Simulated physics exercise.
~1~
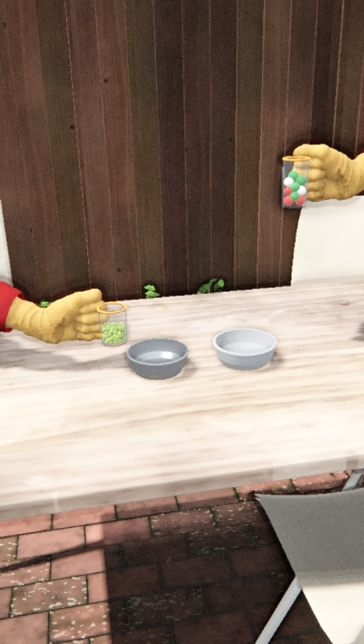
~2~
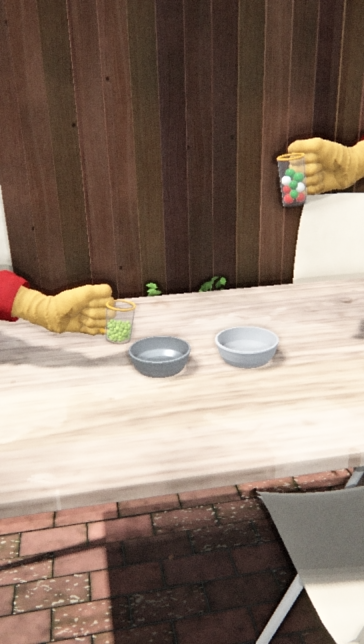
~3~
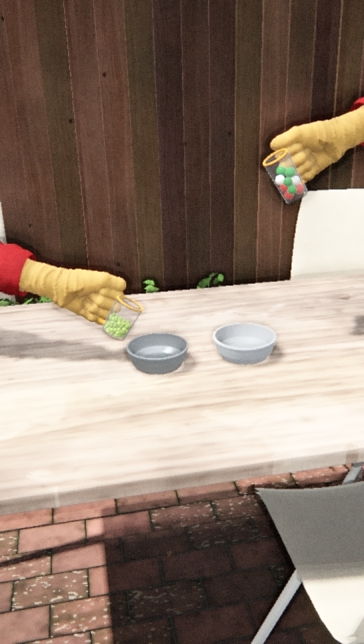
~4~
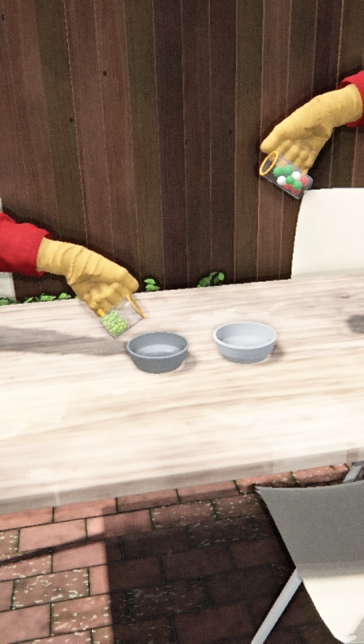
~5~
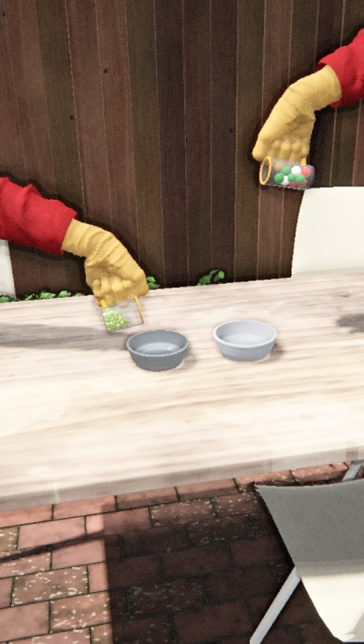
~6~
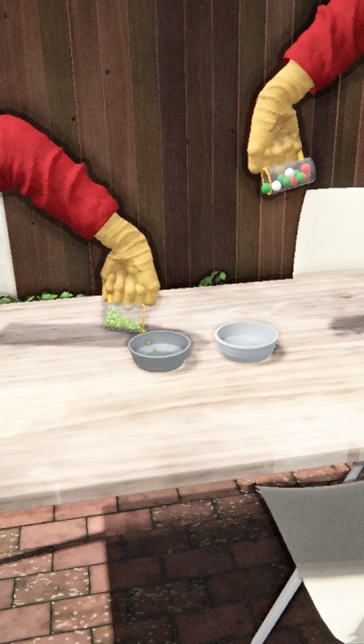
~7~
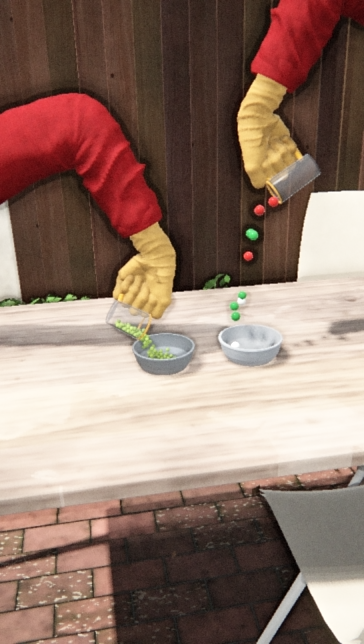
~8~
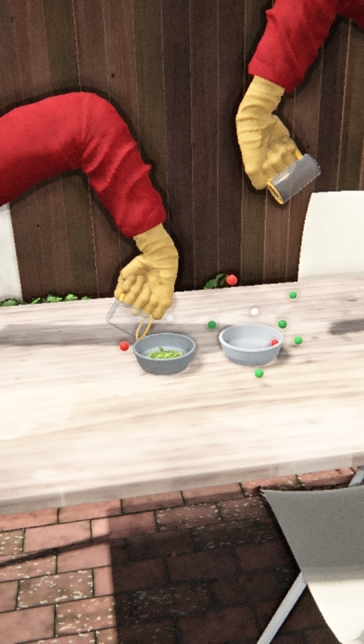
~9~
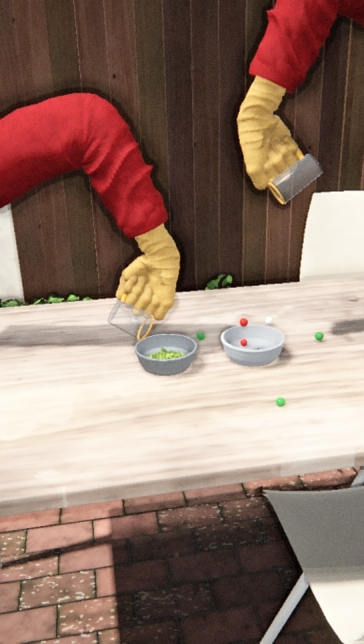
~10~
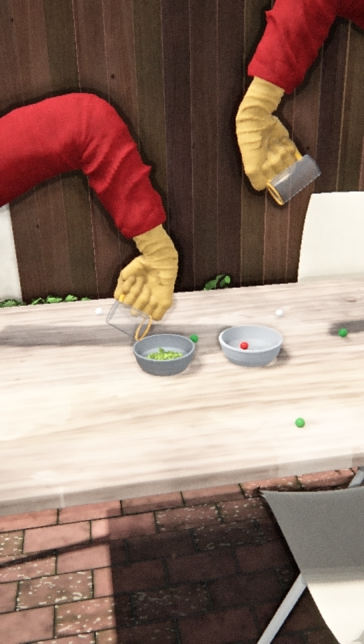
Two gloved hands tip their cups, filling the left bowl while the right's balls mostly scatter.
